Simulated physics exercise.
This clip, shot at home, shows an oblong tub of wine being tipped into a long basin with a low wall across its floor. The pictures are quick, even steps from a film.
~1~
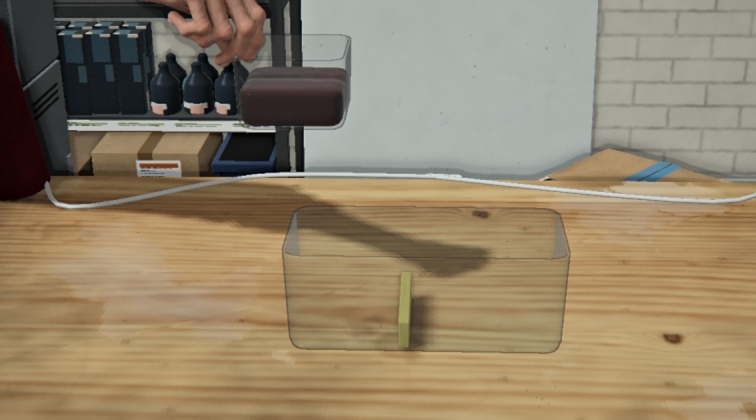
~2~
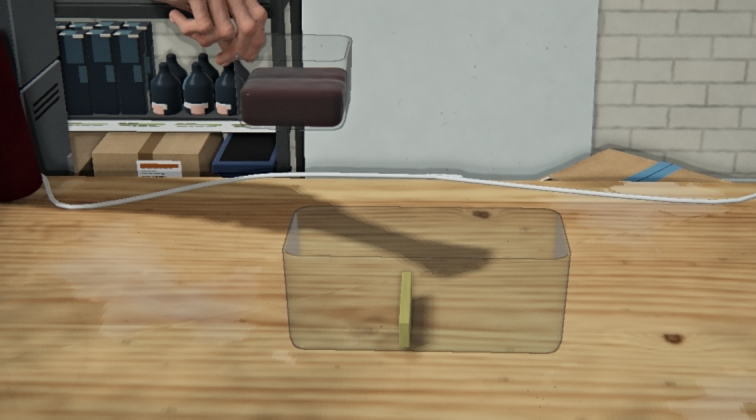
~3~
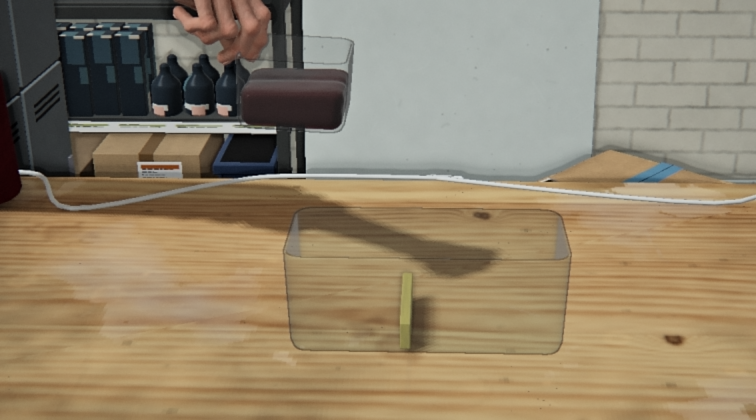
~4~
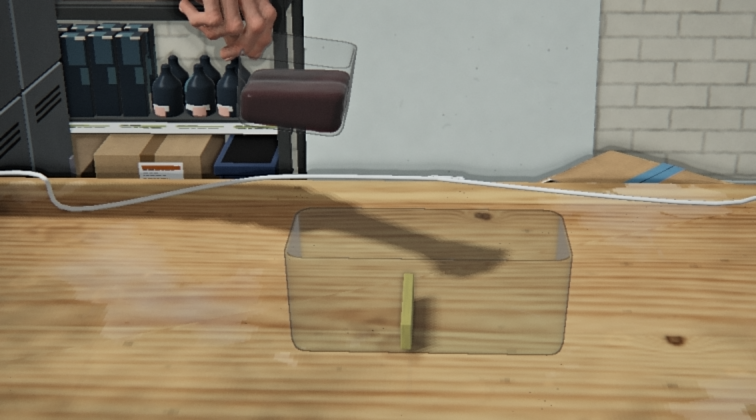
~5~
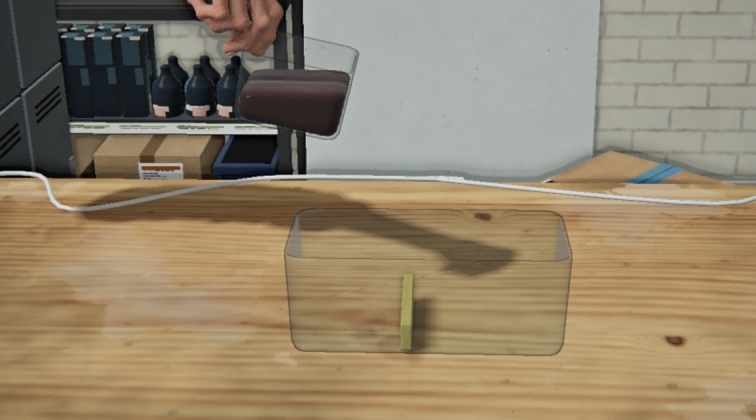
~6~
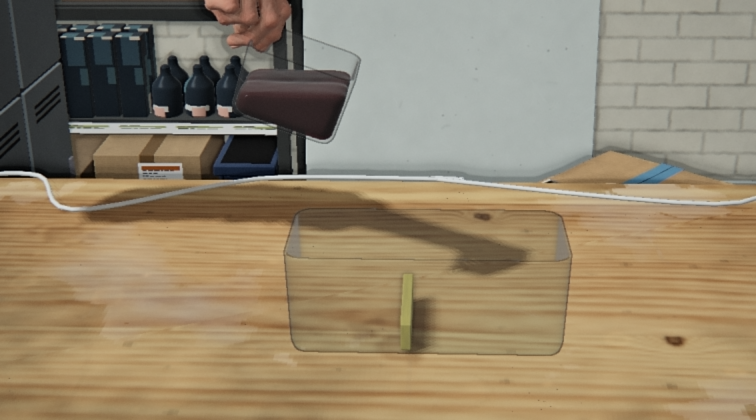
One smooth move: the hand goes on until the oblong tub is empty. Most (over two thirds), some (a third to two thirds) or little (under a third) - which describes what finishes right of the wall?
Some.
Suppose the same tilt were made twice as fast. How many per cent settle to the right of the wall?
I'd estimate about 40 percent ends up there.
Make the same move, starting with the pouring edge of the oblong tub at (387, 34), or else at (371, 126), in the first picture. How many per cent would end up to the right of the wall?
First try: About 90 %; second try: About 60 %.
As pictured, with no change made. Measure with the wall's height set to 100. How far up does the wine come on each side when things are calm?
The left part 40 per cent, the right part 30.
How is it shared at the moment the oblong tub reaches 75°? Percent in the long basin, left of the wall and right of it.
Left side: 5 in a hundred; right side: 5 in a hundred.
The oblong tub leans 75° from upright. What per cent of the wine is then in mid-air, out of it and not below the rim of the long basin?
Share out of both vessels: Approx. 35 %.
A moment on, the oblong tub is tipped on its side and 58 per cent is still to pour, 5 is left of the wall and 3 right of it.
Next, the oblong tub is tipped right over and 8 per cent is still to pour, 27 is left of the wall and 50 right of it.
Then the oblong tub is tipped right over and 0 per cent is still to pour, 47 is left of the wall and 51 right of it.
Later the oblong tub is tipped right over and 0 per cent is still to pour, 47 is left of the wall and 51 right of it.
In the end 47 per cent lies left of the wall, 51 right of it and 2 outside.
